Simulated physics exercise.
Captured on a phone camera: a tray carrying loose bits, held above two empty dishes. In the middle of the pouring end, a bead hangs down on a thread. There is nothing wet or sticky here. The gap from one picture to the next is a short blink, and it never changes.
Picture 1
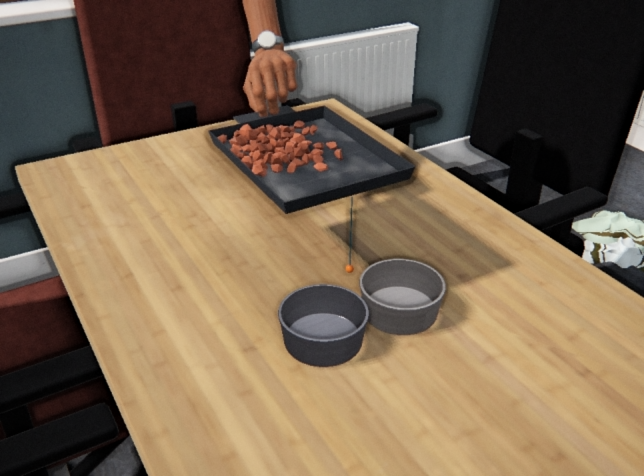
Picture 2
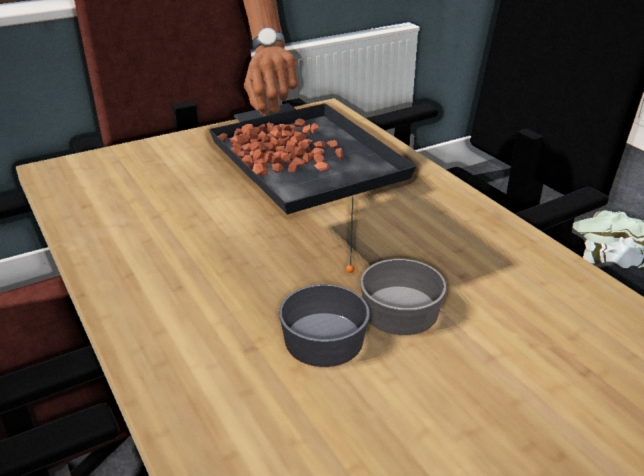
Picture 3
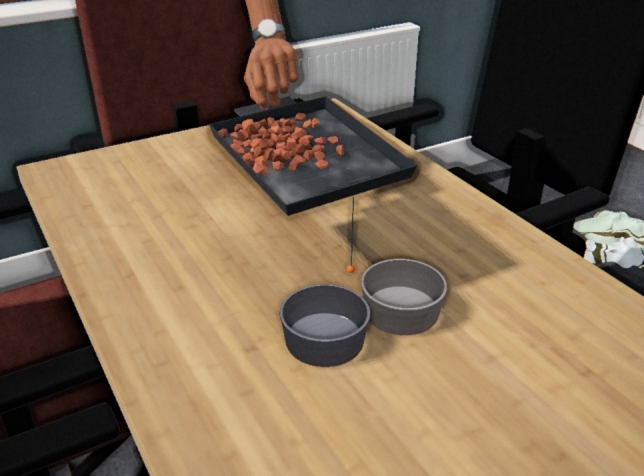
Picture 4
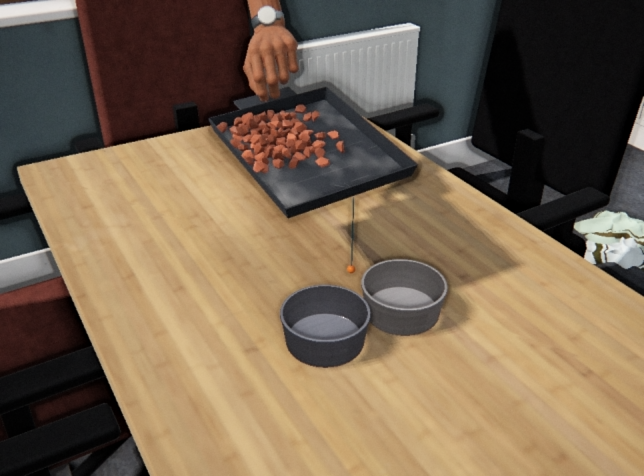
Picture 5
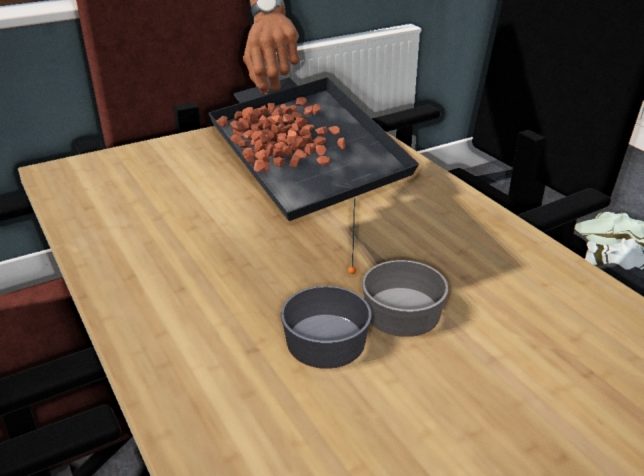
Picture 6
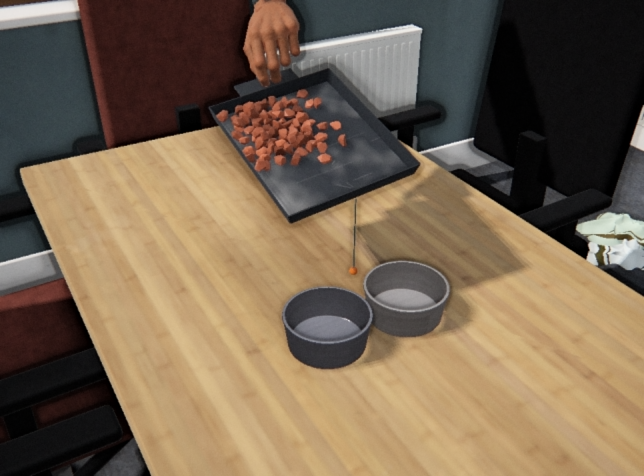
At a wooden table, a hand held the far end of a dark tray of reddish chunks above two empty dishes and slowly lifted it, tilting the tray toward its near left corner.
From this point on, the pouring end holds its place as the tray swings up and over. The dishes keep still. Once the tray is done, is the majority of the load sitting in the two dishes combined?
The dishes end up holding in excess of half.
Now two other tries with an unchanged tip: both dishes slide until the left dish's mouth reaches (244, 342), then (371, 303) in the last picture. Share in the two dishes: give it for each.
Trial 1 70%, trial 2 10%.
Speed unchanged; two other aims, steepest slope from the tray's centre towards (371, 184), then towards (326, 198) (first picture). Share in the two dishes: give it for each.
Around 80 percent for the first aim and around 90 percent for the second.
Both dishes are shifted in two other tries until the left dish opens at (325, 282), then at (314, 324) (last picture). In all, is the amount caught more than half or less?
In the first position a minority, in the second a majority.
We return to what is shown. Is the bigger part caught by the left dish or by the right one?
The one to the left.
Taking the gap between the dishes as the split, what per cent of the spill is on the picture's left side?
Left portion: Around 100 %.
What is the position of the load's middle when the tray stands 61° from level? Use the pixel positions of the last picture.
The load is centred around (297, 190).
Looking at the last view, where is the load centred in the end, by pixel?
Roughly at pixel (309, 335).
Just after the last frame, tray tipped steeply; almost all on the tray; just a few outside both; just a few in the air.
A moment on, tray tipped right over; about a tenth on the tray; roughly half in the left dish; roughly a quarter outside both; about a tenth in the air.
Further on, tray tipped past a quarter turn; roughly two thirds in the left dish; roughly a third outside both.
When it is over, tray tipped past a quarter turn; roughly two thirds in the left dish; not one in the right dish; roughly a third outside both.
